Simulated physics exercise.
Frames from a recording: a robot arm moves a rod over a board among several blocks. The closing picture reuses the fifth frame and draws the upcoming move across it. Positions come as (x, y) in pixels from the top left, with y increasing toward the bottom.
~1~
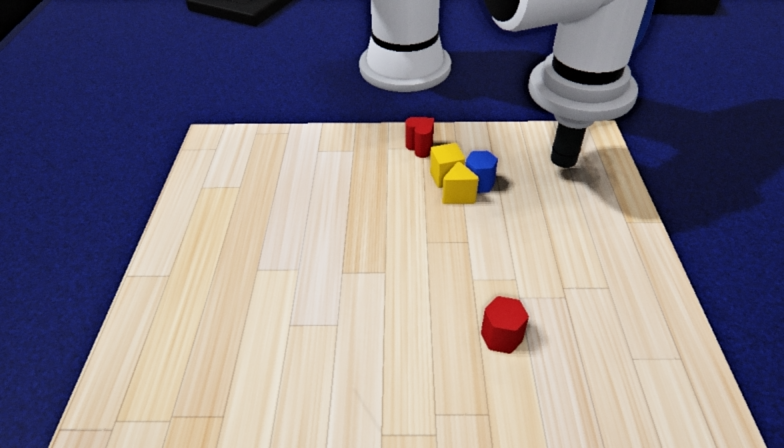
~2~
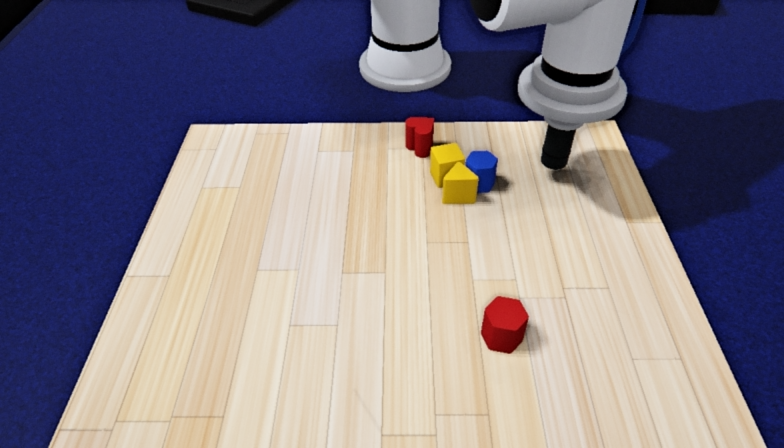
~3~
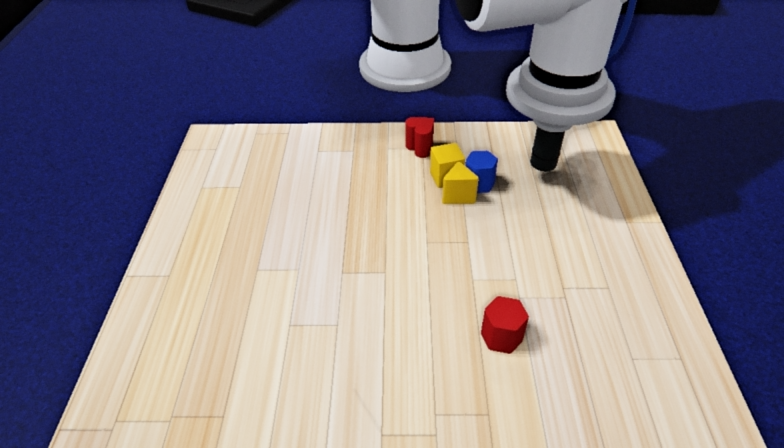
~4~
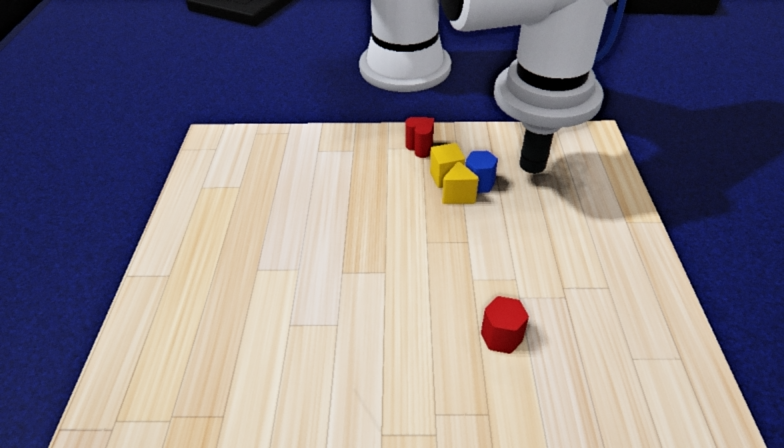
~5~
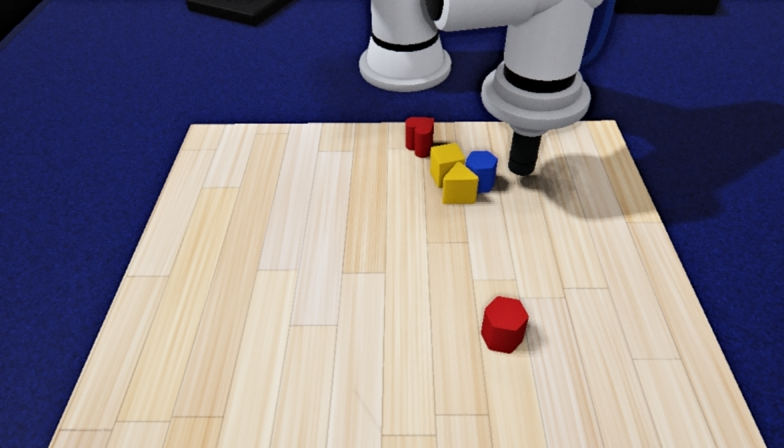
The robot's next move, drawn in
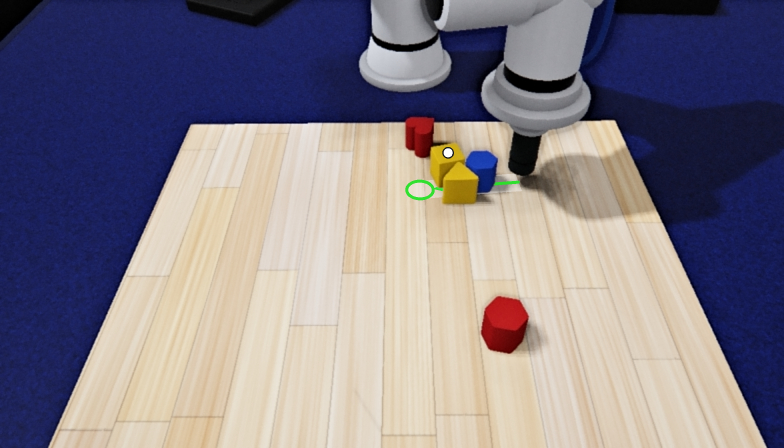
A robot arm with a black rod moves slowly left across a wooden board, nearing a blue block beside two yellow blocks. The blocks, including a red one behind the yellow pair and another in the foreground, stay still.
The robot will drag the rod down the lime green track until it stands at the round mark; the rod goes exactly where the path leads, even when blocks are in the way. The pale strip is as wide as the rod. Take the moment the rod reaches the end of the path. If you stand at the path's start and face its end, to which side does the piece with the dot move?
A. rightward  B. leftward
A
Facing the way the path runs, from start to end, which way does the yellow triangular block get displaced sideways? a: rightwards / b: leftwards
That would be b.
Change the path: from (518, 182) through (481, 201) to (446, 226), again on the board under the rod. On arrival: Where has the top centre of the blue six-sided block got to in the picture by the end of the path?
I think it will end close to (464, 161).
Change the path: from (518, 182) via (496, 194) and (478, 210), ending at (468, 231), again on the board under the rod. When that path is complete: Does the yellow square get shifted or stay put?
Answer: Moved.
The line goes straight from (518, 182) to (420, 190); the dot is on the yellow square.
What follows on the original path. One third of the way, rod (486, 171); yellow square (433, 153), turned 45° clockwise; yellow triangular block (448, 179), turned 15° anticlockwise; blue six-sided block (459, 164), turned 15° anticlockwise.
Two thirds of the way, rod (453, 173); yellow square (415, 152), turned 85° clockwise; yellow triangular block (431, 187), turned 55° anticlockwise; blue six-sided block (427, 169), turned 45° anticlockwise.
At the end, rod (420, 176); red heart-shaped block unmoved; yellow square (410, 149), turned 90° clockwise; yellow triangular block (425, 189), turned 75° anticlockwise; blue six-sided block (397, 176), turned 65° anticlockwise.
